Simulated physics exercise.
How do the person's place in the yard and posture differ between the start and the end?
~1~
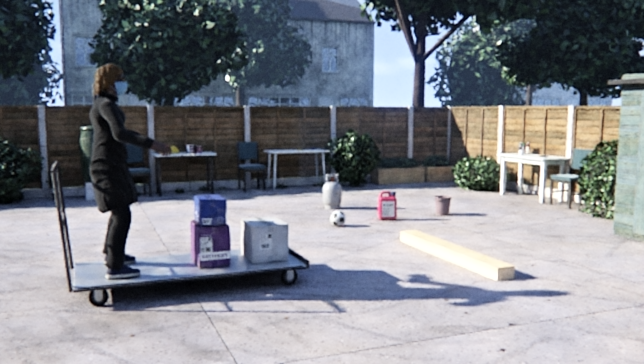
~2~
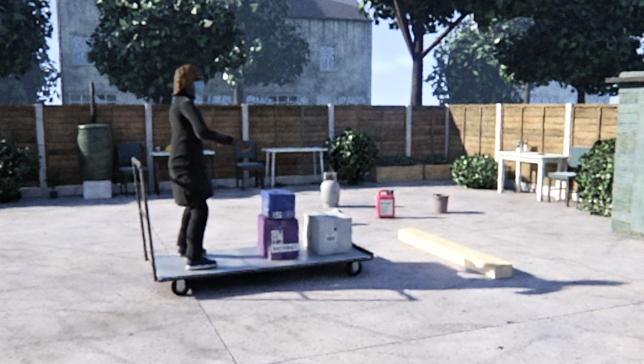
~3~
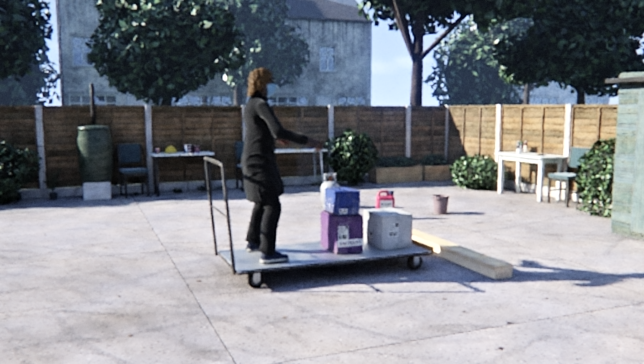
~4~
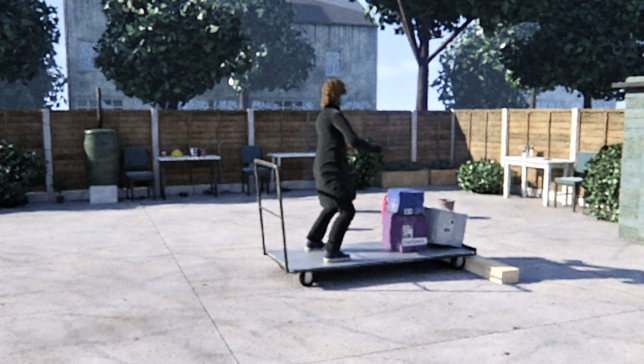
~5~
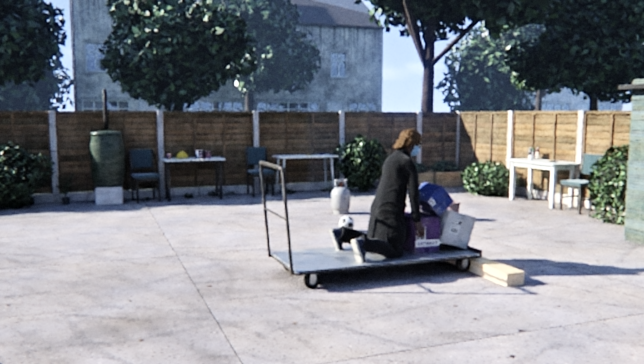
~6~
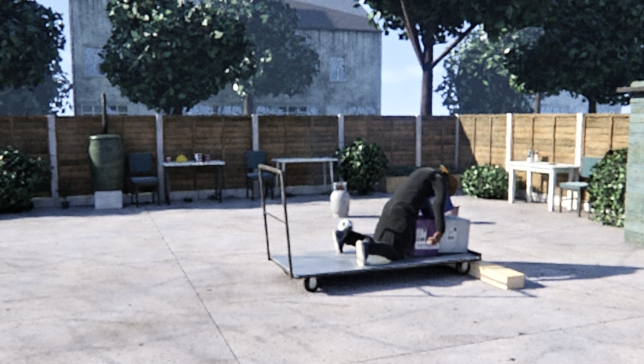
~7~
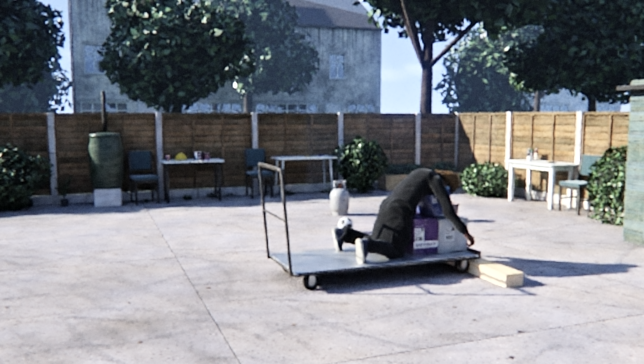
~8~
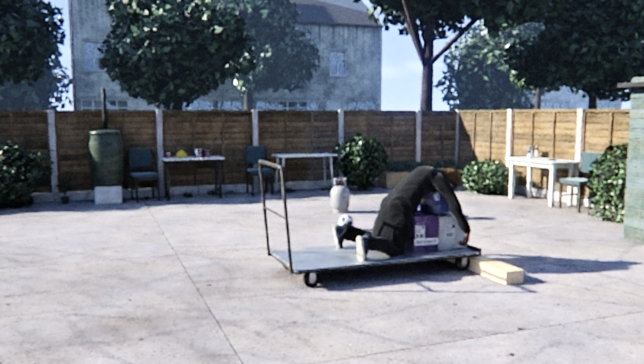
At the start the person stands upright on the trolley at the left of the yard. By the end they are over to the right near the pale sill, on their knees and slumped forward over the parcels.
